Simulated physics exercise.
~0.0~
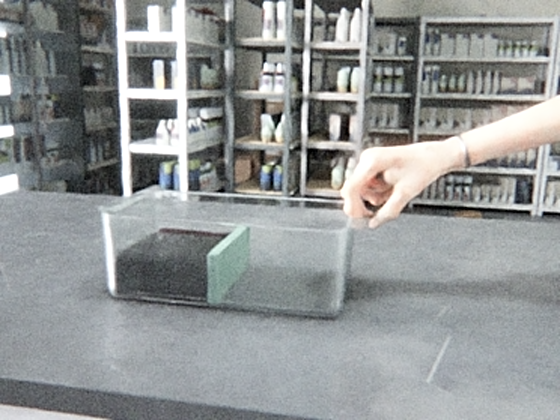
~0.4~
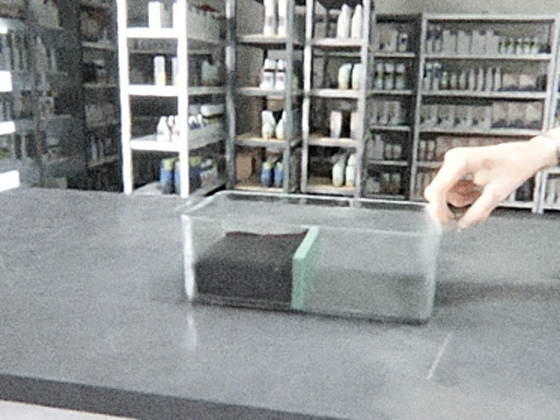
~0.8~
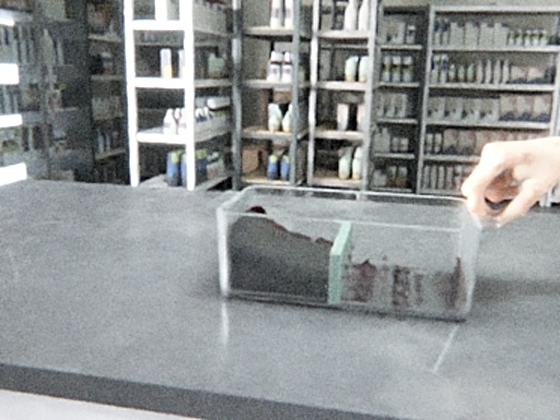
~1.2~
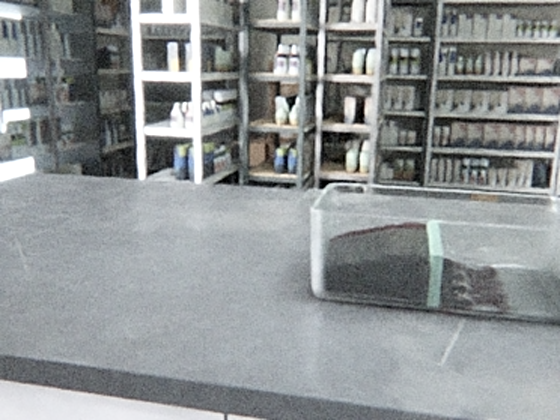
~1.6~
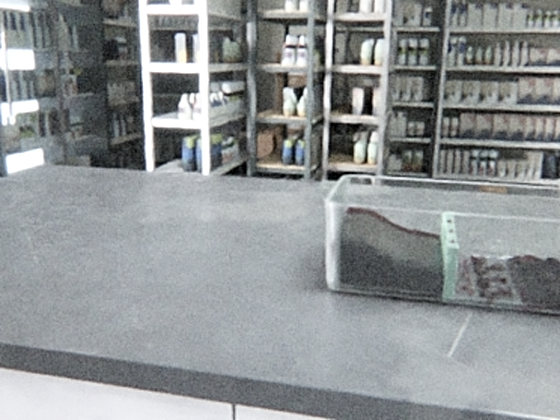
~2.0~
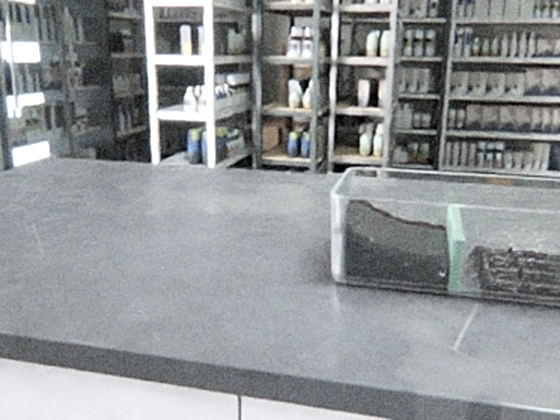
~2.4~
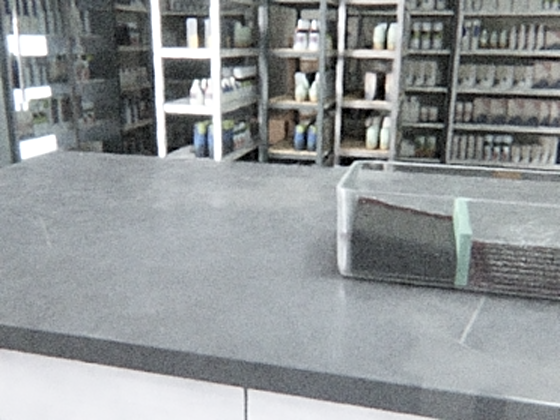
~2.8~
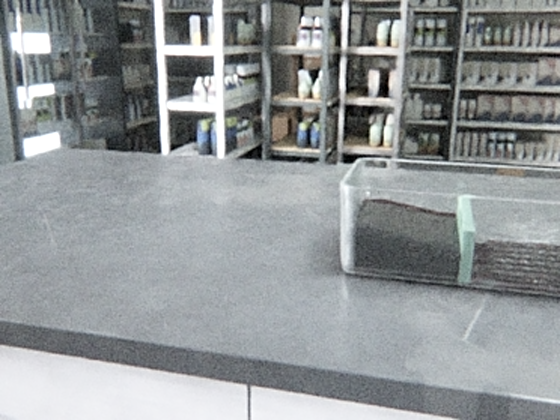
A hand slides a divided clear tub right, and some dark liquid ends beyond the divider.
